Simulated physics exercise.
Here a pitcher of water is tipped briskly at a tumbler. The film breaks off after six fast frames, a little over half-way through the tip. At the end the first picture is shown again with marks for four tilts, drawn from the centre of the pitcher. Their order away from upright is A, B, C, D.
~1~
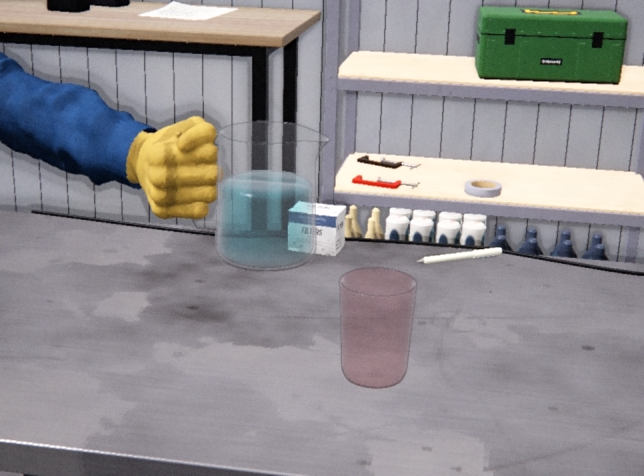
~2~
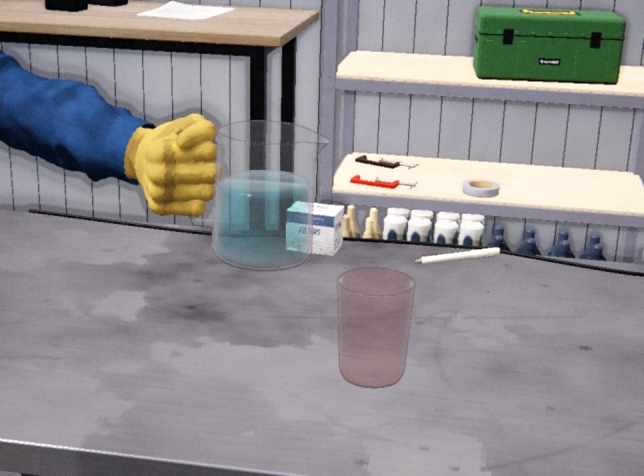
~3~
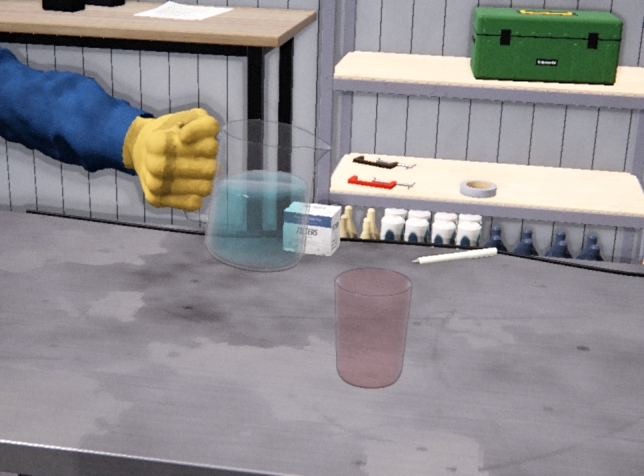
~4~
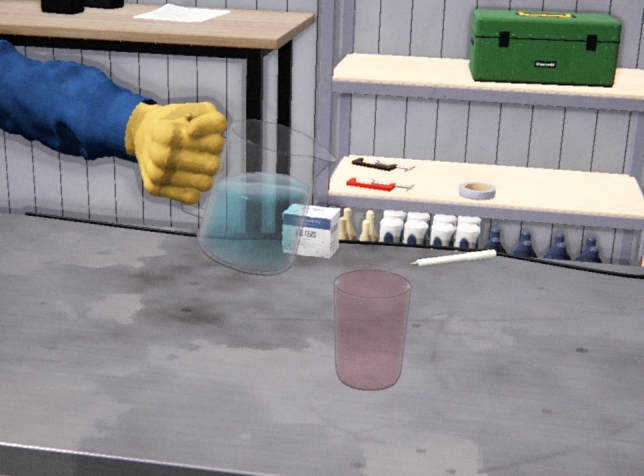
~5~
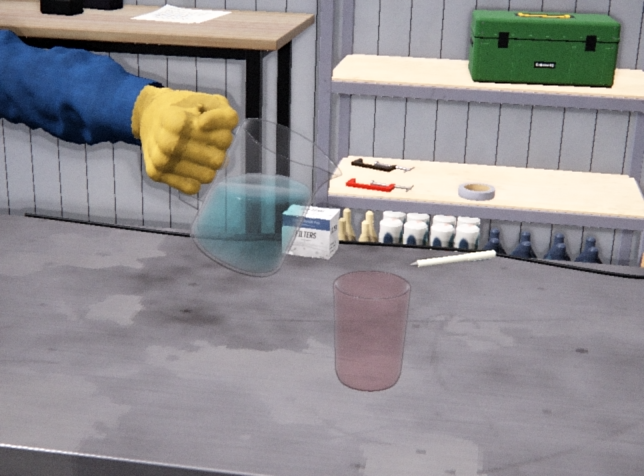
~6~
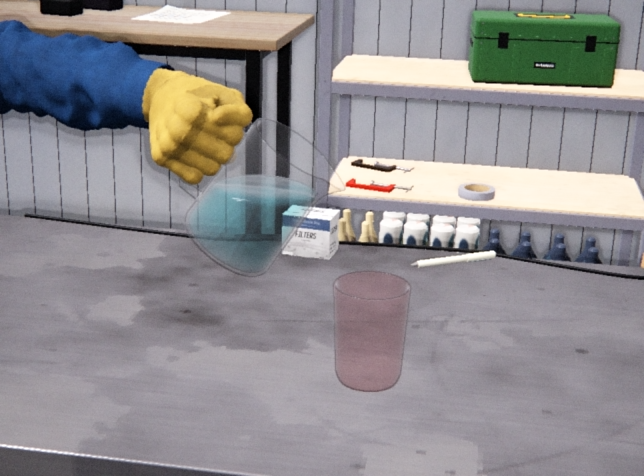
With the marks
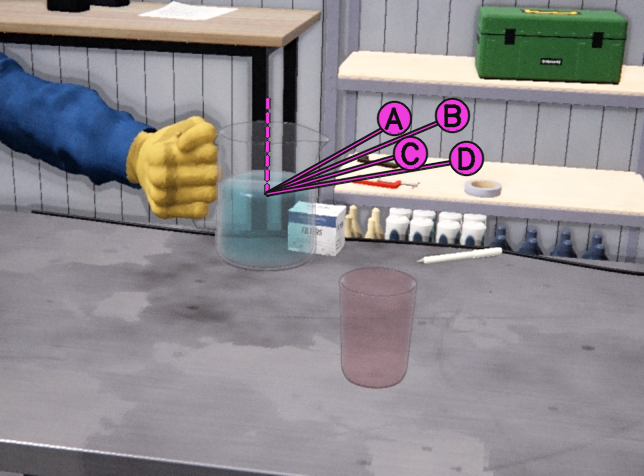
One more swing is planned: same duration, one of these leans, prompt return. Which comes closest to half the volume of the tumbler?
Choose C.
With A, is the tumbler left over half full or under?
Under half.
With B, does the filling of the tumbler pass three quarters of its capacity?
No, less.
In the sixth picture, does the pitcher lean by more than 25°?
Yes, it does.
On the marked copy, A at (381, 129); B at (437, 123); C at (394, 157); D at (449, 162).
If A is chosen, the tumbler ends with about 16 % of what it can hold.
If B is chosen, the tumbler ends with about 31 % of what it can hold.
If C is chosen, the tumbler ends with about 49 % of what it can hold.
If D is chosen, the tumbler ends with about 67 % of what it can hold.
